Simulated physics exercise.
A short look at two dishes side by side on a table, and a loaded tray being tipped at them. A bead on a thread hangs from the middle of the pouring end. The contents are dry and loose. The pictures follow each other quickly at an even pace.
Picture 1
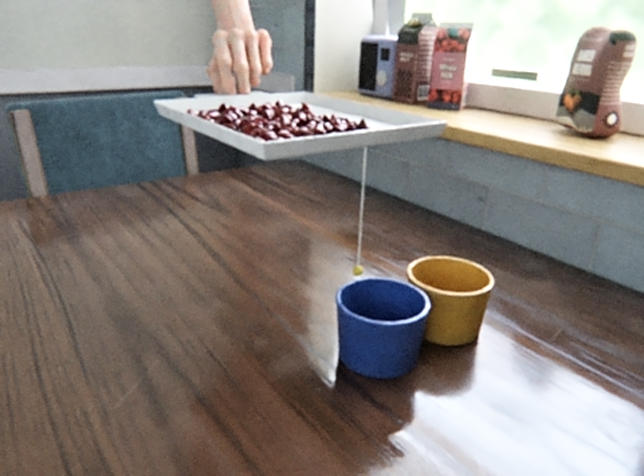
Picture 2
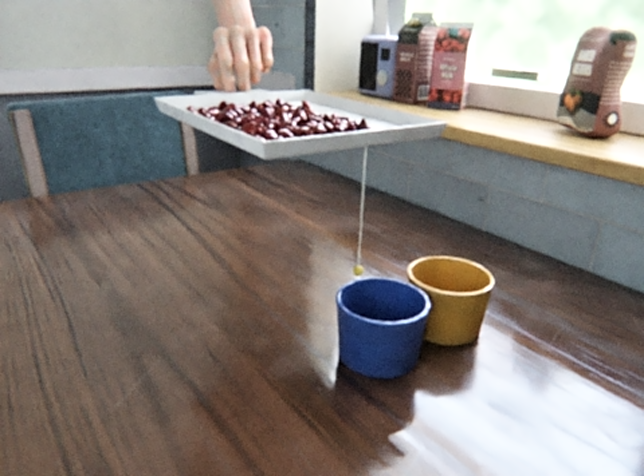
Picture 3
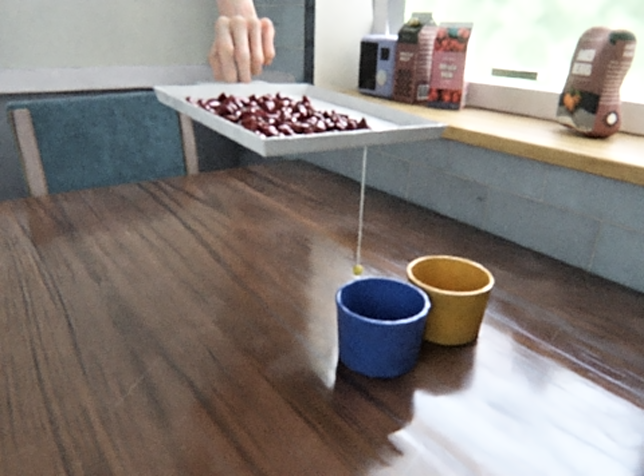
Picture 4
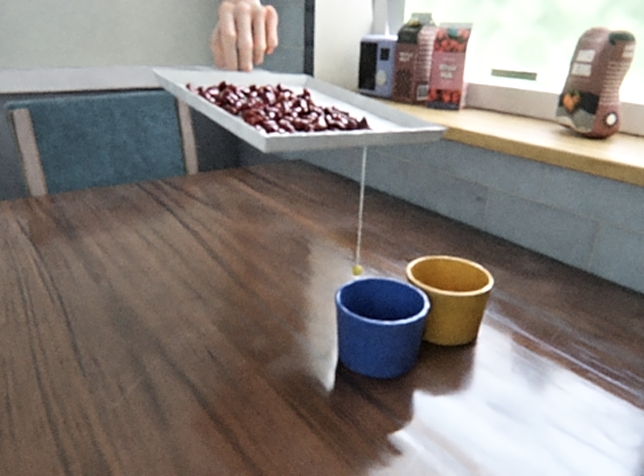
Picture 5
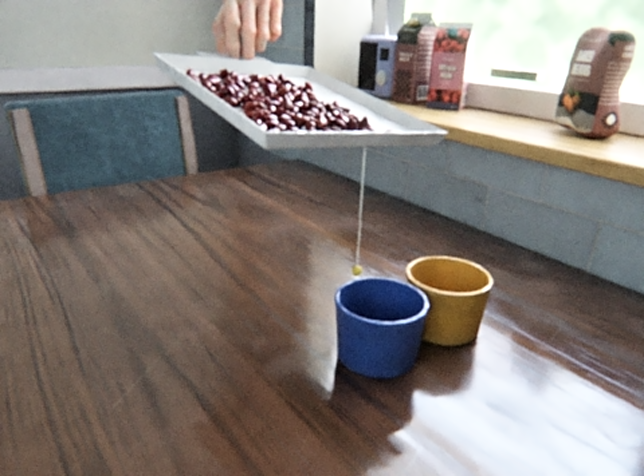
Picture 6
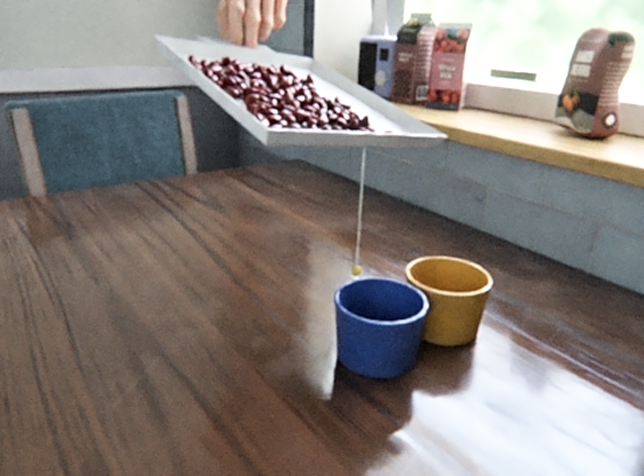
A hand raising the far side of a white tray of dark red beans, tilting it above blue and yellow dishes.
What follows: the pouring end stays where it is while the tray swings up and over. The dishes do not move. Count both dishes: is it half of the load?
They take over half between them.
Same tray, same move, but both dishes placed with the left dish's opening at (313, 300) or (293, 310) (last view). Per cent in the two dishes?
About 30 and 10 per cent.
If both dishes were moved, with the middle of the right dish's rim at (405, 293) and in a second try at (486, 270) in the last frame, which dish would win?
In turn: The right dish; the left-hand dish.
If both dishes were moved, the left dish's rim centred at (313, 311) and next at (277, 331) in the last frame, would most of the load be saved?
The first try: Below a half. The second: Not half.
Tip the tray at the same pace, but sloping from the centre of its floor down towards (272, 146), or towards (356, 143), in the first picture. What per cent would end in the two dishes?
About 0 and 40 per cent.
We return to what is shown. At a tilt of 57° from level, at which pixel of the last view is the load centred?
Around (372, 98).
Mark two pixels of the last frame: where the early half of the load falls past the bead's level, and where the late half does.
Around (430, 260) and then (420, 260).
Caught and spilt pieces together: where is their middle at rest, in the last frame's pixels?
Near (433, 317).
Shortly afterwards, tray tipped steeply; all but a few on the tray; only a few in the right dish; only a few in the air.
Next, tray tipped right over; near a third on the tray; a little in the left dish; near a quarter in the right dish; a little outside both; near a third in the air.
Some moments later, tray tipped past a quarter turn; near a quarter in the left dish; near half in the right dish; near a quarter outside both.
In the end, tray tipped past a quarter turn; near a quarter in the left dish; near half in the right dish; near a quarter outside both.
